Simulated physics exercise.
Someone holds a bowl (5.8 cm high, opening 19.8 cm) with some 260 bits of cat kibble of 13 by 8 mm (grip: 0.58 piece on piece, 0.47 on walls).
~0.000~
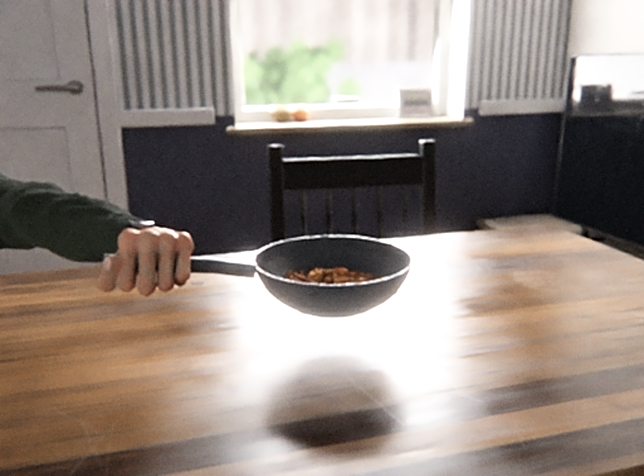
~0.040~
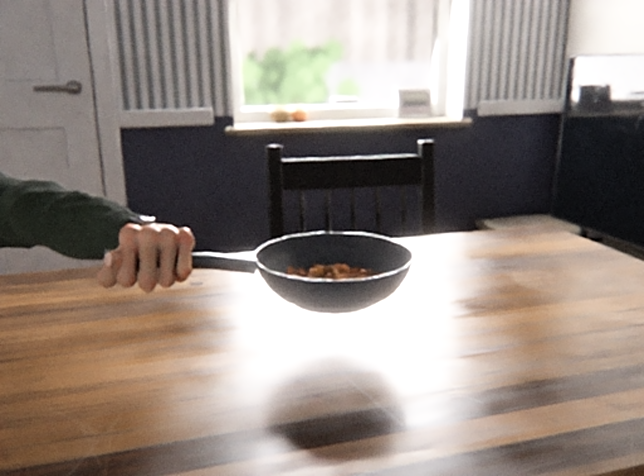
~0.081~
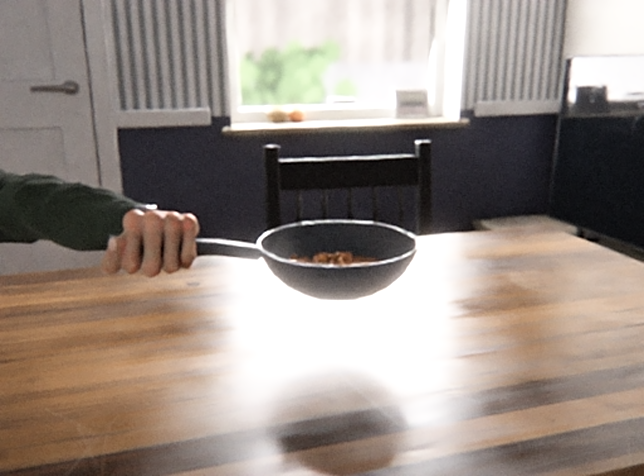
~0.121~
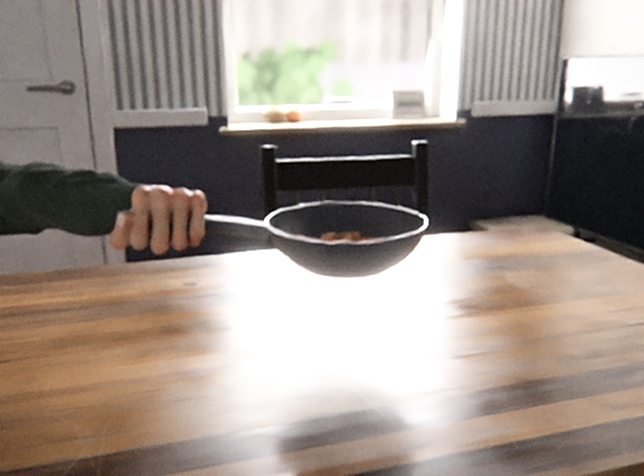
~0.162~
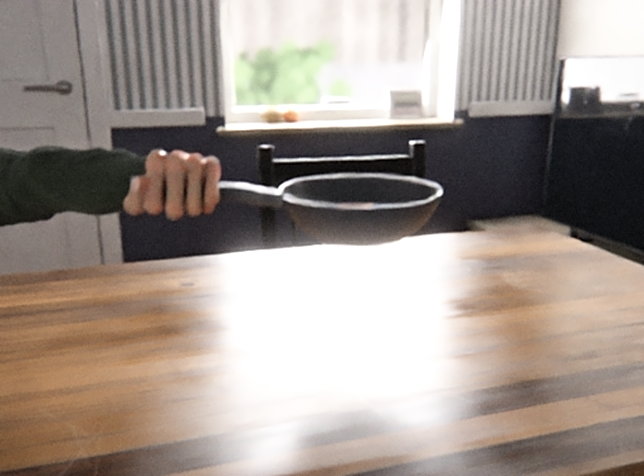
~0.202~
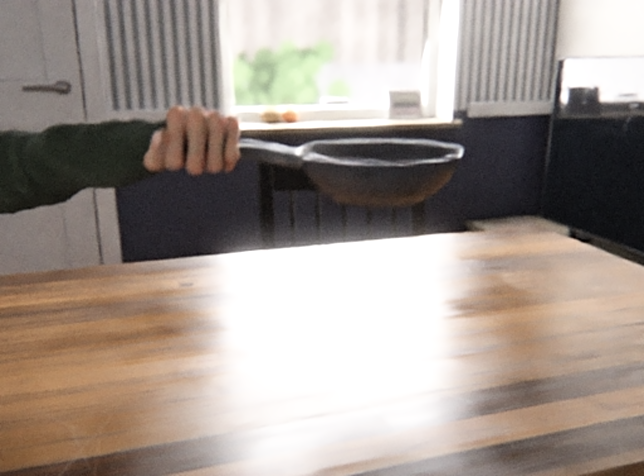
A dark, long-handled bowl holding a small heap of reddish-brown bits is gripped by a hand in a dark green sleeve reaching in from the left, above a striped wooden table with a bright glare. Seen from across the table, the room has a black chair, a bright window, navy lower walls and a white door. The hand lifts the bowl, slowly then faster, drifting right, and the bits sink from view behind its rim, while the camera stays almost still.
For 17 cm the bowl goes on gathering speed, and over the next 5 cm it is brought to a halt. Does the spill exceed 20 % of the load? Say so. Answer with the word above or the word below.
The word is above.
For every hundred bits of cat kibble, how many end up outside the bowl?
About 60 per cent.
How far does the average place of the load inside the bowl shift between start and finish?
Roughly 3.0 centimetres.
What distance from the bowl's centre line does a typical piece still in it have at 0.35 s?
Roughly 7.5 cm.
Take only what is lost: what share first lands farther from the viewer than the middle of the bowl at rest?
50 %, about.
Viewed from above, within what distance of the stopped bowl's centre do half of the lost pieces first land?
Distance: Some 24 cm.
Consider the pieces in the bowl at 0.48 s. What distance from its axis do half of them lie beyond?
Roughly 7.0 cm.
Then, at 0.35 s, bowl 85 %, in the air 15 %; middle of the pieces not yet landed near (457, 84).
Then, at 0.48 s, bowl 40 %, in the air 60 %; middle of the pieces not yet landed near (488, 118).
Then, at 0.59 s, bowl 40 %, fallen right of where it stops 5 %, in the air 55 %; middle of the pieces not yet landed near (498, 198).
After 0.70 s, bowl 40 %, fallen right of where it stops 60 %; middle of the pieces not yet landed near (432, 143).
At rest (1.1 s), bowl 40 %, fallen right of where it stops 60 %.
